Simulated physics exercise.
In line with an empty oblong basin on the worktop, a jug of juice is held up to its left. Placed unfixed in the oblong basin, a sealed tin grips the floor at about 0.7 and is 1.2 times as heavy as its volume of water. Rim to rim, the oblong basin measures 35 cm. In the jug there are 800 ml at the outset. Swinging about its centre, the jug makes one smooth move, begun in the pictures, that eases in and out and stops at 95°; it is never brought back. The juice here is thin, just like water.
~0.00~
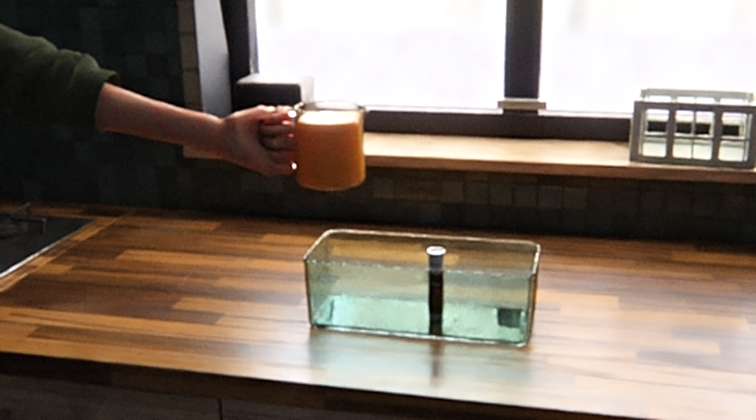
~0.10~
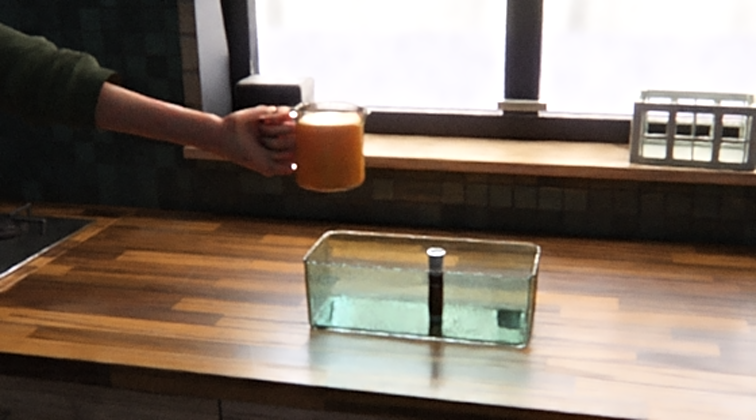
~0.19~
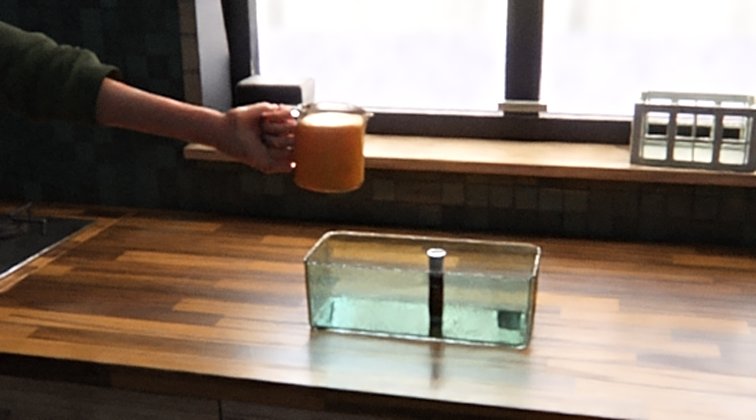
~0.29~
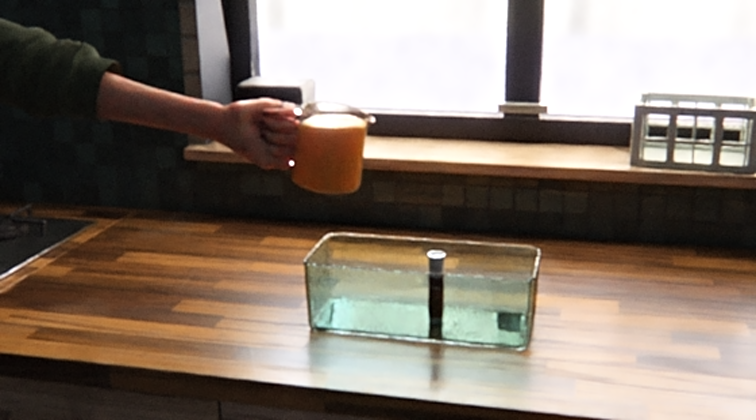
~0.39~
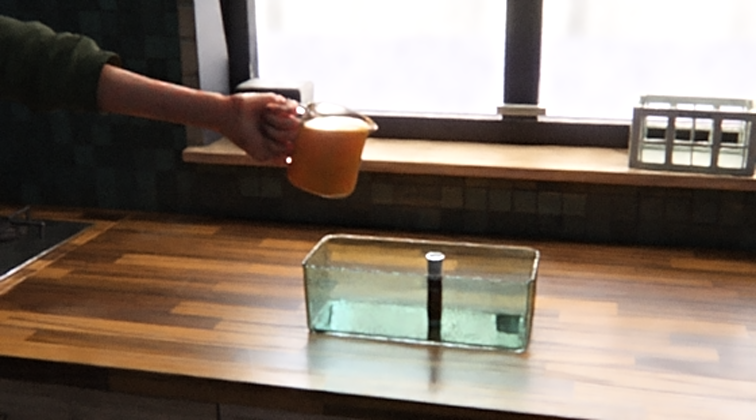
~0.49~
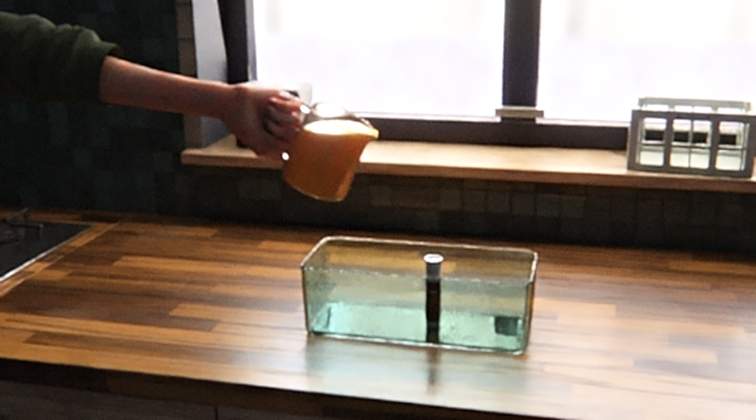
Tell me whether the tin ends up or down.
Down.
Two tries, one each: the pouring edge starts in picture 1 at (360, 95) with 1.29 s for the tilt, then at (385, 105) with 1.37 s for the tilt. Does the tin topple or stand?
Run one: It tumbles. Run two: It tumbles.
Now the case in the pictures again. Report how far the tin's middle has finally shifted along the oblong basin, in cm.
Roughly 9.0 cm.
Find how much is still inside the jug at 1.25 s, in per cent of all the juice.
Around 34 in a hundred is still there.
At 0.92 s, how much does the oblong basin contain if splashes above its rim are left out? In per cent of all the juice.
Roughly 10 per cent.
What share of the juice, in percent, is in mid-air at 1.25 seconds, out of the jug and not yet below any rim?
18 per cent, roughly.
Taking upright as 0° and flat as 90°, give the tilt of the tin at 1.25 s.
Tilt: Around 50 degrees.
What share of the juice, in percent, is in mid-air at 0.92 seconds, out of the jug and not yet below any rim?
Around 16 in a hundred.
By 0.92 s the tilt is 67° and 75 per cent is still to pour; the tin stands where it began.
By 1.25 s the tilt is 90° and 34 per cent is still to pour; the tin leans 52°.
By 1.58 s the tilt is 95° and 11 per cent is still to pour; the tin lies on its side.
By 1.95 s the tilt is 95° and 4 per cent is still to pour; the tin lies on its side.
At rest the tin lies on its side.
